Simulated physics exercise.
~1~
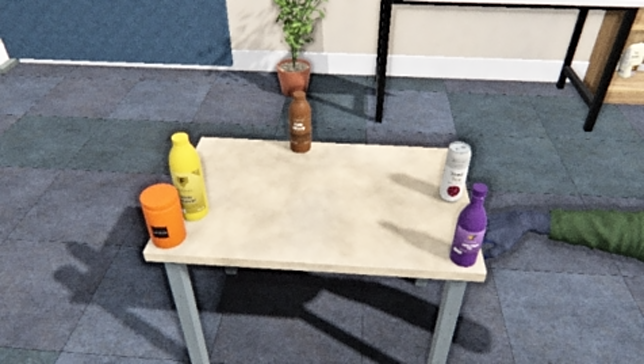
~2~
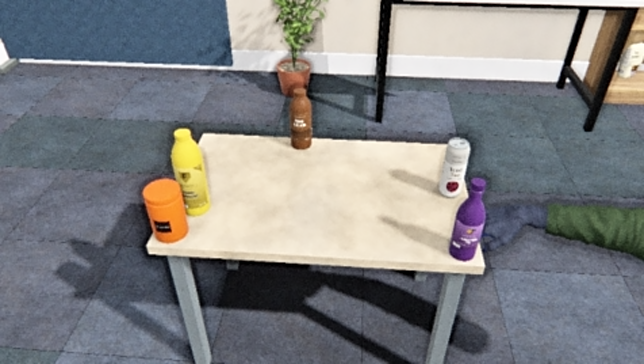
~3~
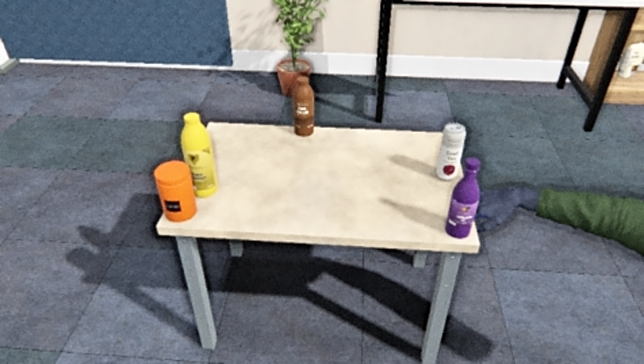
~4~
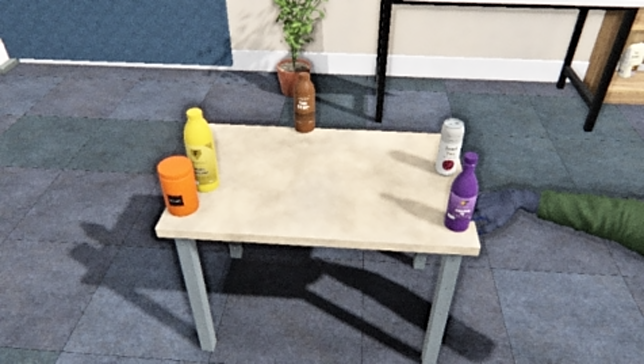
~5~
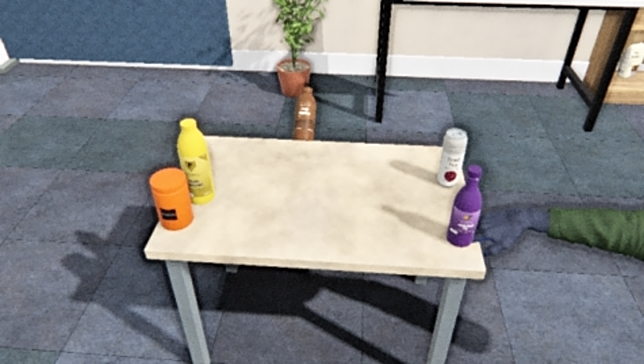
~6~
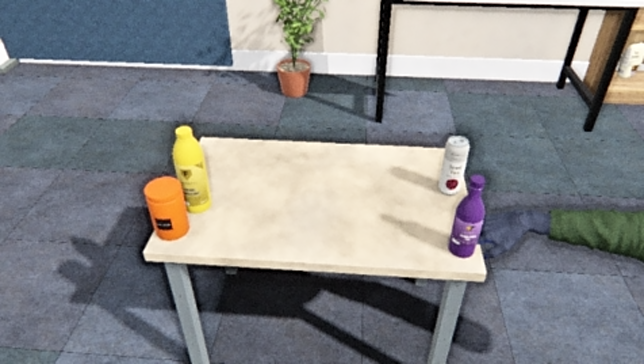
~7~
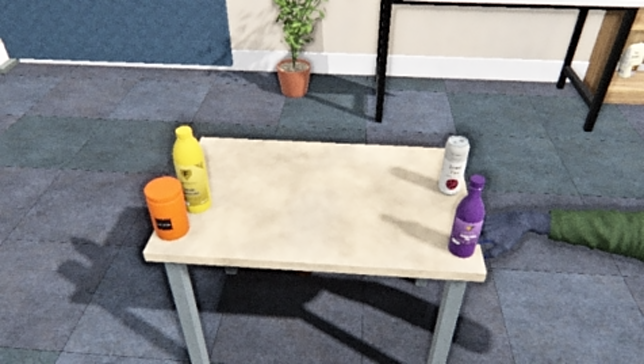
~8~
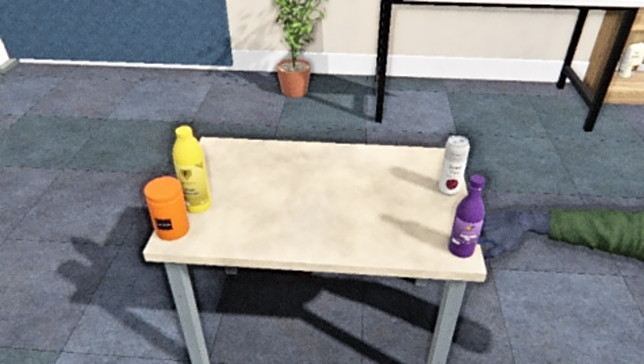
To begin with, an orange jar, a yellow bottle, a brown bottle, a white can and a purple bottle stand upright on a small pale table, with a potted plant behind it. The table slides away toward the plant, carrying everything along, and then slows. It then comes back the way it went, and the brown bottle at the far edge leans and drops off the back, out of sight. The other items ride back with the table. At the close, the table is still, with the jar, can and two remaining bottles upright near their starting places.
